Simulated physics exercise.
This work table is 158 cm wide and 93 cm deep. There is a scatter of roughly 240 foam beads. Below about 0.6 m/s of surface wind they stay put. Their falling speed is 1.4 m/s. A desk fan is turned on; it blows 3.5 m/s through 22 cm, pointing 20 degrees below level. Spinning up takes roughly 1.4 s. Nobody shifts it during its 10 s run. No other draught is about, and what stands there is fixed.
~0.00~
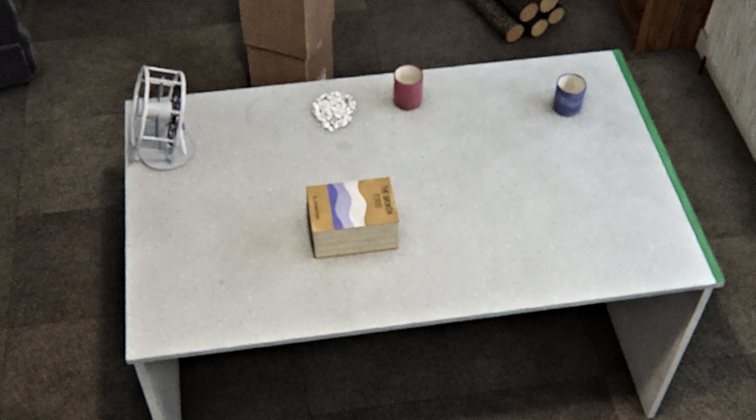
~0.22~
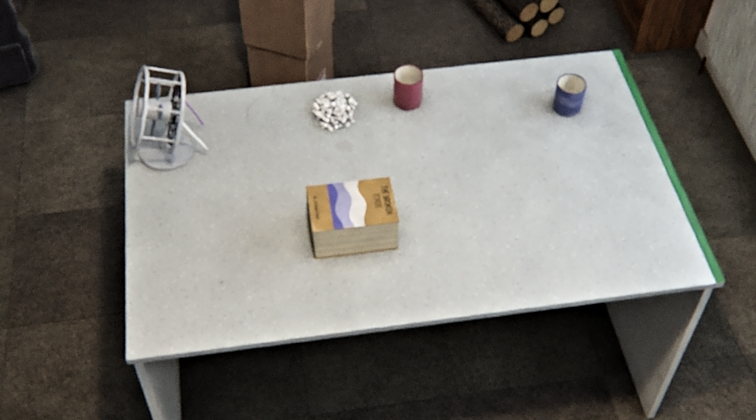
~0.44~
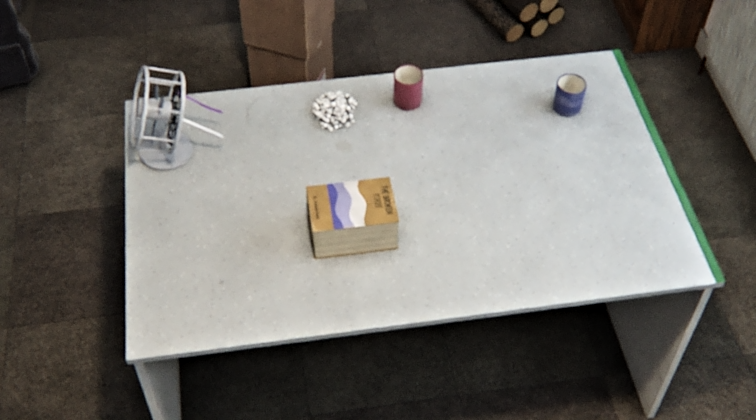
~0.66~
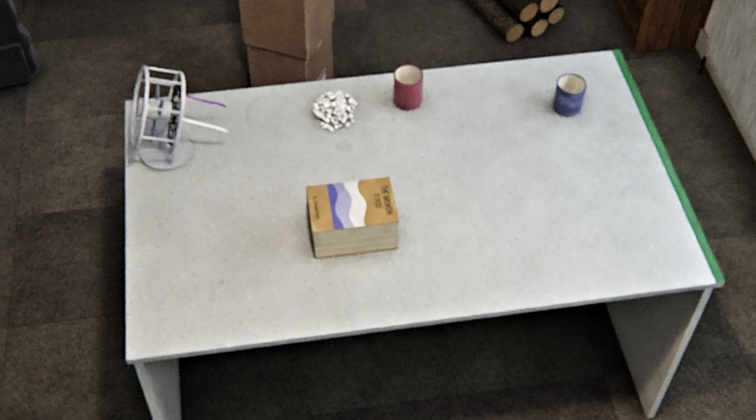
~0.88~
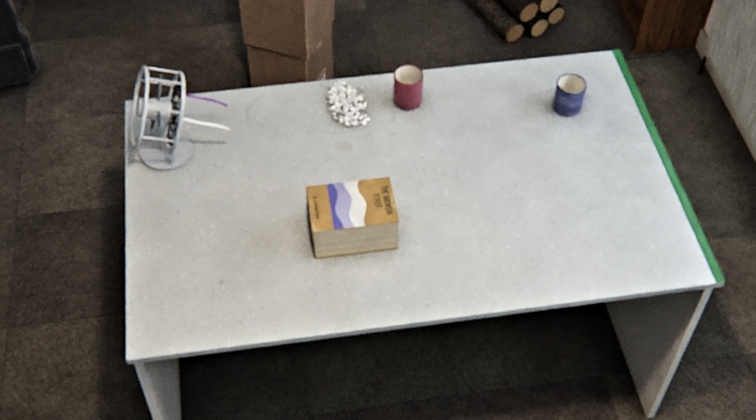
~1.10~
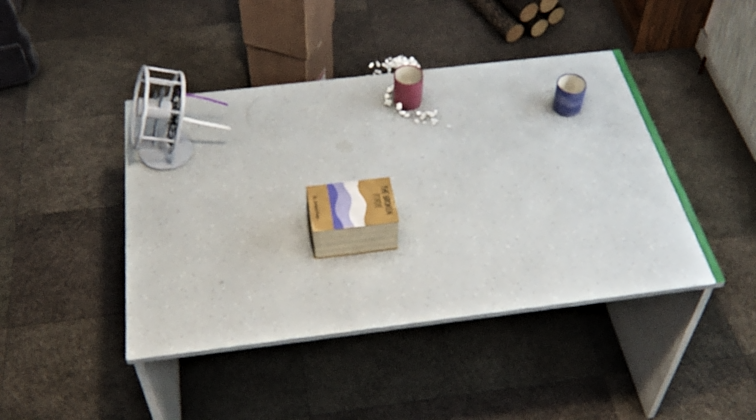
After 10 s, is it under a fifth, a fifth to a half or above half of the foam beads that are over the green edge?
By then less than a fifth are over the green edge.
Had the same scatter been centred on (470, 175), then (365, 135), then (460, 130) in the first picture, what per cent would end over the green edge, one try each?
In that order: 60 %, 70 %, 60 %.
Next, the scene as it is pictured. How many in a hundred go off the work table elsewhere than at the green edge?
Some 90 per cent.
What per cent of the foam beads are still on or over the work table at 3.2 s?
Some 0 per cent.
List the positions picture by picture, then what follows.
In the first picture, the middle of the foam beads is near (334, 111), none has stirred yet and the mouth of the desk fan is at (157, 110).
In the second picture, the middle of the foam beads is near (336, 110), none has stirred yet and the green edge is centred on (667, 155).
In the third picture, the middle of the foam beads is near (336, 110), none has stirred yet, the top of a mug is at (409, 75) and the top of a book is at (352, 204).
In the fourth picture, the middle of the foam beads is near (336, 110) and none has stirred yet.
In the fifth picture, the middle of the foam beads is near (346, 106), the farthest in sight from the desk fan is at (362, 90) and about 85 % have left their places.
In the sixth picture, the middle of the foam beads is near (407, 79), the farthest in sight from the desk fan is at (412, 59) and all have left their places.
After 2.0 s, 7 % are over the green edge; 95 % have settled or left.
After 3.2 s, 9 % are over the green edge; 100 % have settled or left.
After 5.5 s, 9 % are over the green edge; 100 % have settled or left.
After 10.0 s, at the end, 9 % are over the green edge.
